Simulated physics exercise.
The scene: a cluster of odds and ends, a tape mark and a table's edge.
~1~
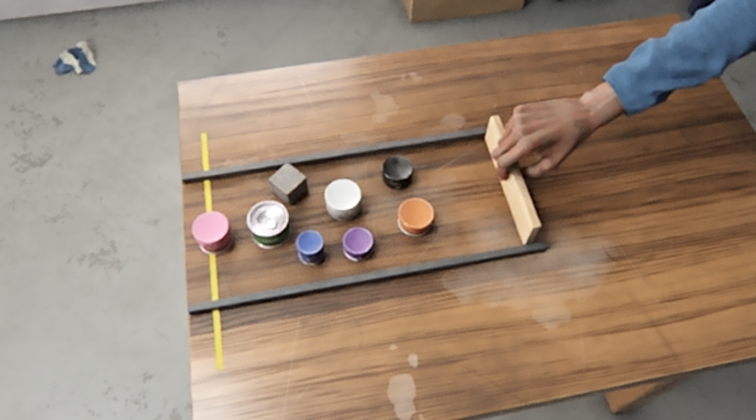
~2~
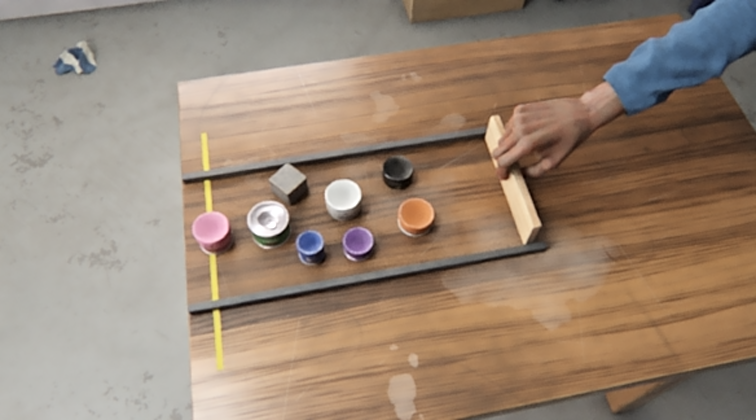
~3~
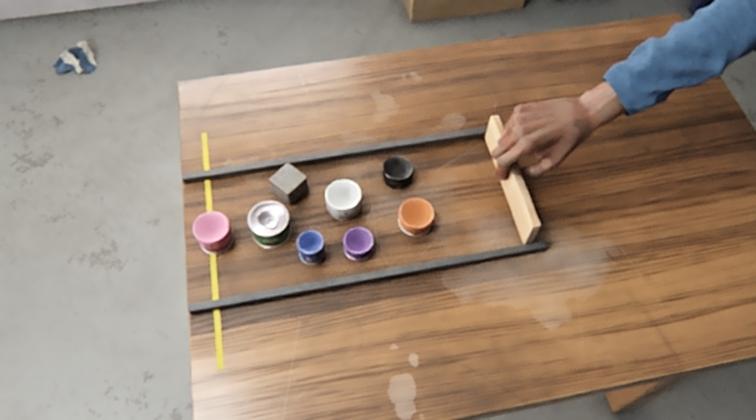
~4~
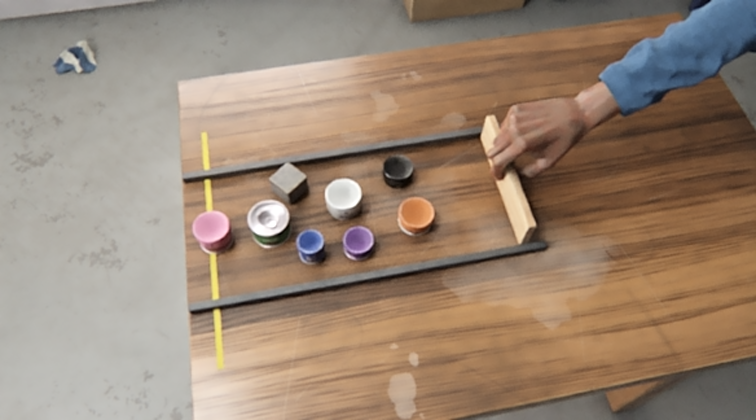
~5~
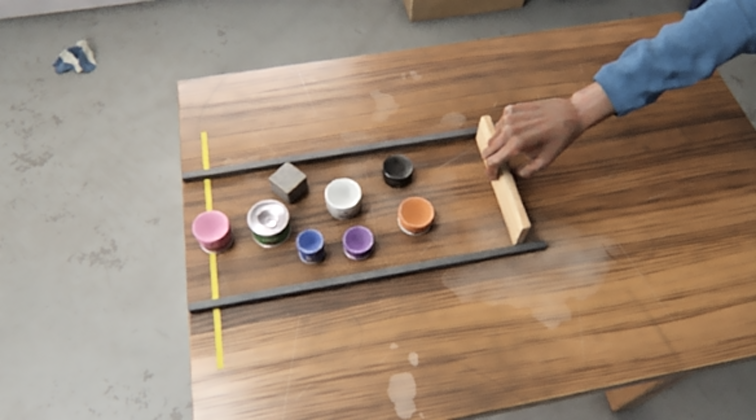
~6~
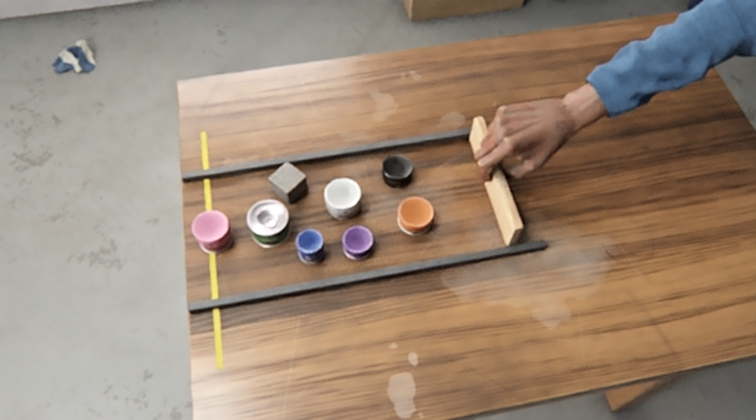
On a wooden table, a hand sliding a wooden board slightly left between dark rails towards small colourful pots and a grey block.
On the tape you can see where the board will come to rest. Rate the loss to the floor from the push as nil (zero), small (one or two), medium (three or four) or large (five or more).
The loss is medium.
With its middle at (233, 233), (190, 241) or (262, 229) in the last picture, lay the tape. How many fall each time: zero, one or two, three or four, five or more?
One to two; five or more; 1 or 2.
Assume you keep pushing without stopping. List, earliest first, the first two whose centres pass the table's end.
Order: Pink pot first, green pot second.
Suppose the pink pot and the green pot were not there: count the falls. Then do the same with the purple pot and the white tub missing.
The first count is 2 and the second is 3.
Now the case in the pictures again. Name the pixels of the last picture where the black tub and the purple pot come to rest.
Black tub: (191, 190); purple pot: (198, 287).
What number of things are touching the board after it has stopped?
4 end up touching it.
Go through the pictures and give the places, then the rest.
The first frame shows pink pot (213, 233); green pot (270, 225); grey block (289, 184); board (511, 179); tape (211, 238).
The second frame shows green pot (270, 225); purple pot (358, 244).
The third frame shows grey block (289, 184); board (511, 178).
The fourth frame shows pink pot (214, 233); blue tin (311, 247).
The fifth frame shows green pot (270, 224); orange pot (416, 216).
The sixth frame shows pink pot (213, 232); green pot (269, 224); grey block (288, 183); board (494, 180); tape (211, 237).
Early on, none off yet; pink pot at rest near (213, 232); green pot at rest near (269, 224); grey block at rest near (288, 183).
A while later, none off yet; pink pot at rest near (213, 232); green pot at rest near (269, 224); grey block moving near (285, 184).
Further along, none off yet; pink pot travelled about its own width near (174, 238); green pot travelled about its own width near (212, 234); grey block travelled well along near (218, 199).
Finally, the number that fall off is three or four; lost, blue tin, grey block, green pot and pink pot.
